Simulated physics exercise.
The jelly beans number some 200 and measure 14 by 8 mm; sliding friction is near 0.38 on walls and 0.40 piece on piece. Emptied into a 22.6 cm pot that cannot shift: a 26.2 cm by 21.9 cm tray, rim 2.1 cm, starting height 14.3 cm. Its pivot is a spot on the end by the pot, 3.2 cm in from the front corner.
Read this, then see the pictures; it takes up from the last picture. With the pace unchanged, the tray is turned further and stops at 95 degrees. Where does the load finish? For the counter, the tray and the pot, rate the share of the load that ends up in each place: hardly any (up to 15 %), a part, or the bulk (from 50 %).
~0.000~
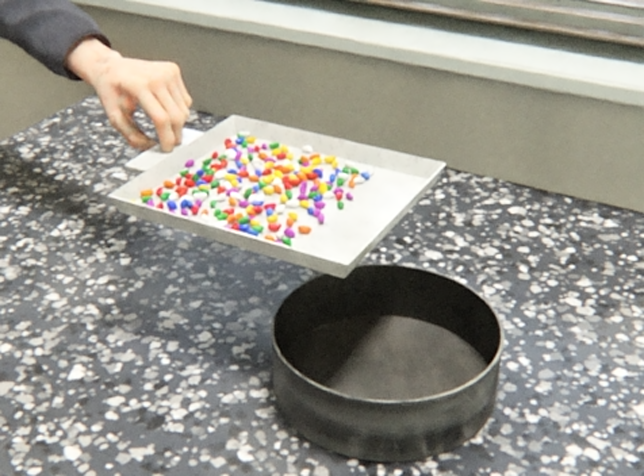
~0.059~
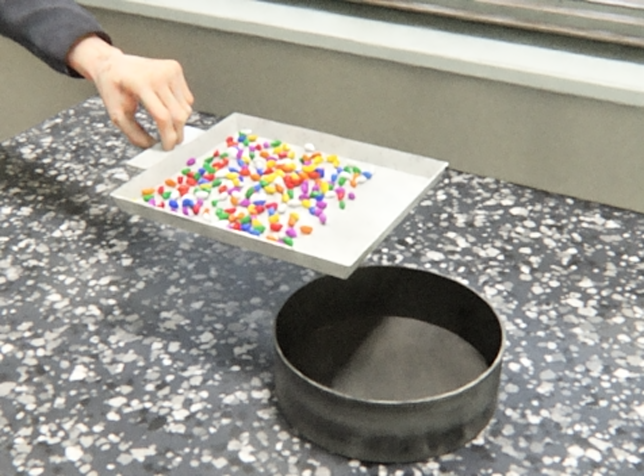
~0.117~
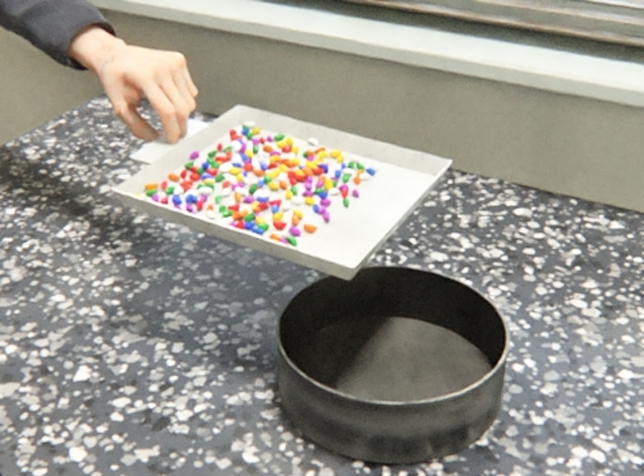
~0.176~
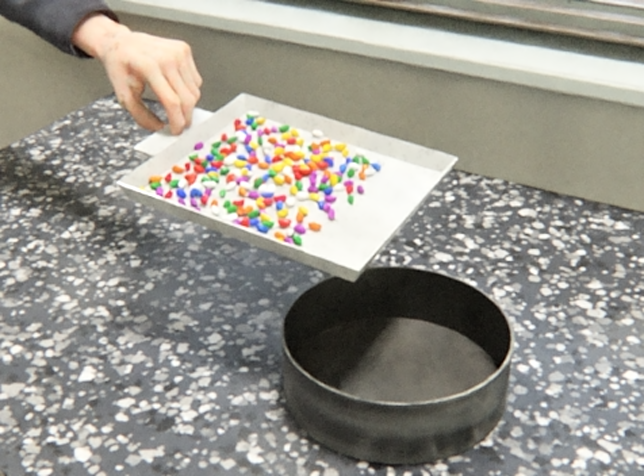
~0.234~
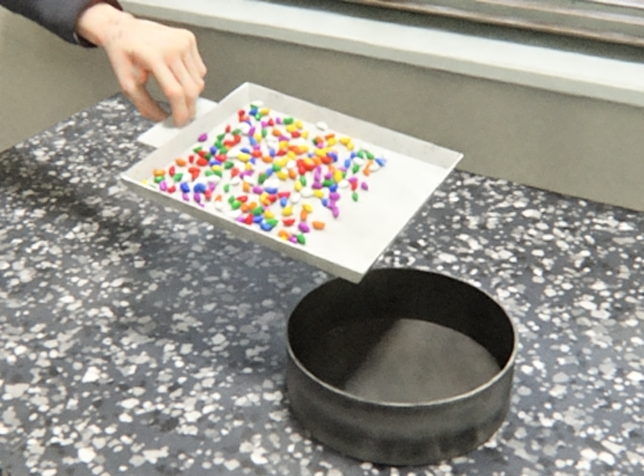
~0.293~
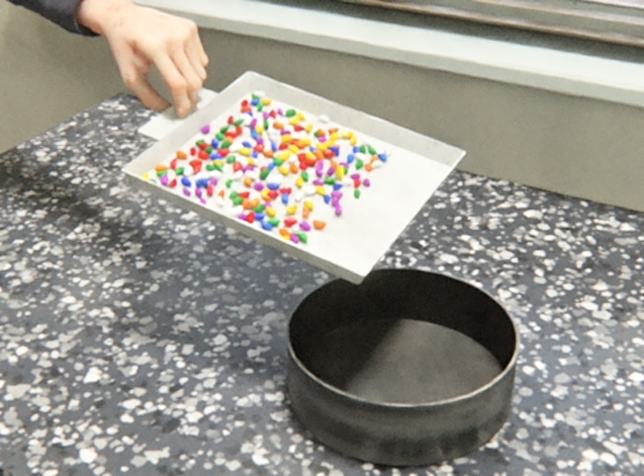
Share of the load - the counter: Hardly any, the tray: Hardly any, the pot: The bulk.
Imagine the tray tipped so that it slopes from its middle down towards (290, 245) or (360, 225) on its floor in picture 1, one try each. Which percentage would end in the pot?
The share comes to roughly 90 in a hundred, then roughly 85 in a hundred.
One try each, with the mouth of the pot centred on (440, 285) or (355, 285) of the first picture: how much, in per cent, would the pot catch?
10 % and 35 %.
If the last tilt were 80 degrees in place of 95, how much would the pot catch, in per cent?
Estimated share: About 100 %.
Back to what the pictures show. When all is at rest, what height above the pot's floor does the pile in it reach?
It reaches roughly 2.5 cm.
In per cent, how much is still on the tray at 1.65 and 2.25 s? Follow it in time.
Close to 60 at the first time and 0 at the second.
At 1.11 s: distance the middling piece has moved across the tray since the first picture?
It has moved some 14 cm from its start.
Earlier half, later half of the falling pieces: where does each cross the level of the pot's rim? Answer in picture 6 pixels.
Roughly (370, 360) to begin with, later roughly (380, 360).
After 1.11 s, tilt 50 degrees; the tray holds 95 %, the pot 5 %.
After 1.65 s, tilt 76 degrees; the tray holds 60 %, the pot 25 %.
After 2.25 s, tilt 95 degrees; the tray holds 0 %, the pot 100 %.
By 2.9 s all is still; counter 0 %, tray 0 %, pot 100 %.
